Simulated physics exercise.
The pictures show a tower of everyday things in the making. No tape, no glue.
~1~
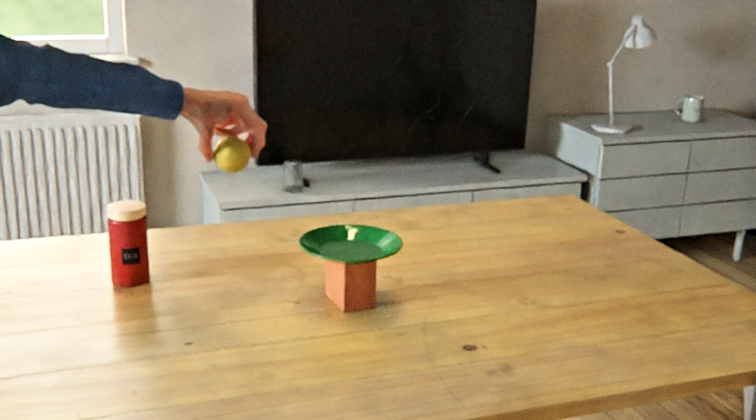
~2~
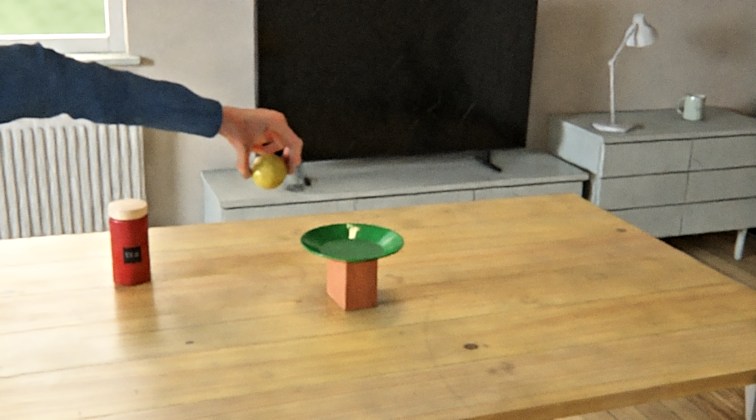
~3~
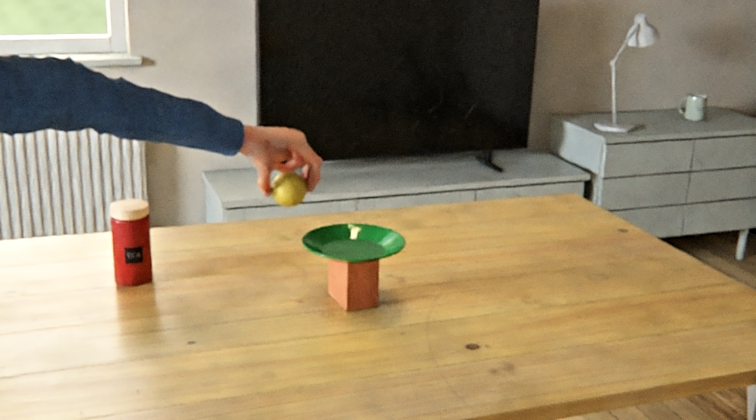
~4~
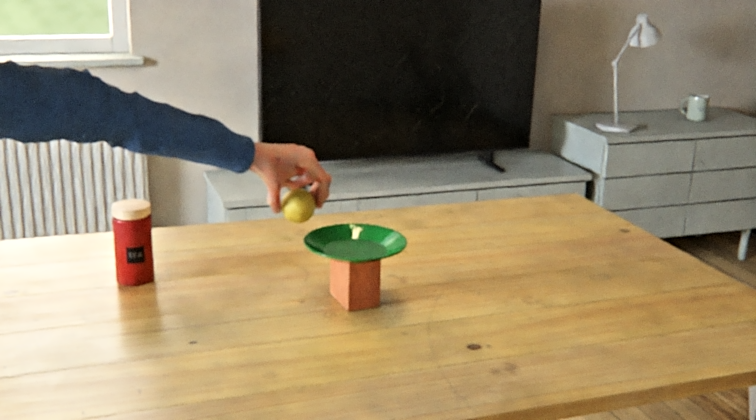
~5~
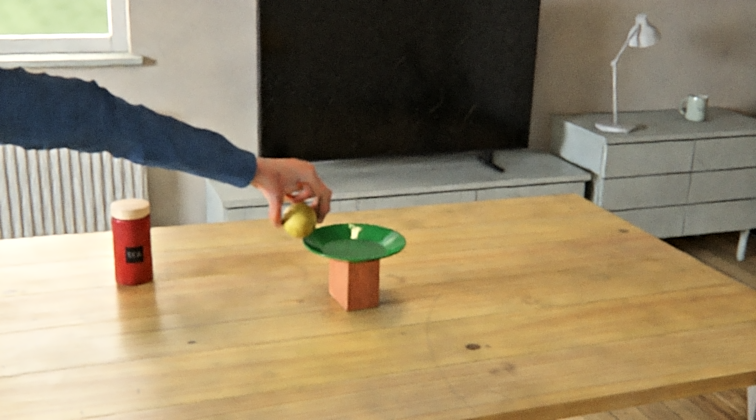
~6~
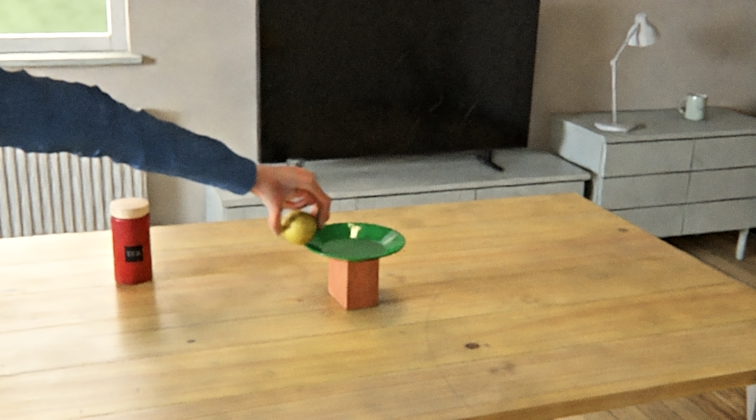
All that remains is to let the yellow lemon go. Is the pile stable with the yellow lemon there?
As it turns out, it loses its balance.
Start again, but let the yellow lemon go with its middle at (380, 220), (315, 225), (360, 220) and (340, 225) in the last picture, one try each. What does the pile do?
In the first case it holds; in the second case it stays up; in the third case it keeps its balance; in the fourth case it keeps its balance.
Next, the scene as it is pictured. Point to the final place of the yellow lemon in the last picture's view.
At about (262, 295).
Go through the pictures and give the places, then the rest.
In the first frame, still above its spot; yellow lemon (232, 154); red jar (129, 244).
In the second frame, still above its spot; yellow lemon (268, 171); green plate (352, 246).
In the third frame, still above its spot; yellow lemon (289, 189); orange block (353, 276).
In the fourth frame, still above its spot; yellow lemon (298, 206); red jar (133, 243).
In the fifth frame, still above its spot; yellow lemon (299, 220); green plate (354, 246).
In the sixth frame, in place under the hand; yellow lemon (299, 227); orange block (353, 275).
Then, 0.30 s past the last view, yellow lemon displaced a little near (288, 237).
Then, 0.40 s past the last view, yellow lemon now fallen.
Then, 0.50 s past the last view, things are still on the move.
Finally, fallen, yellow lemon; the other 3 still in place. Final places as the last picture's camera would see them, yellow lemon near (262, 294). The pile comes apart.
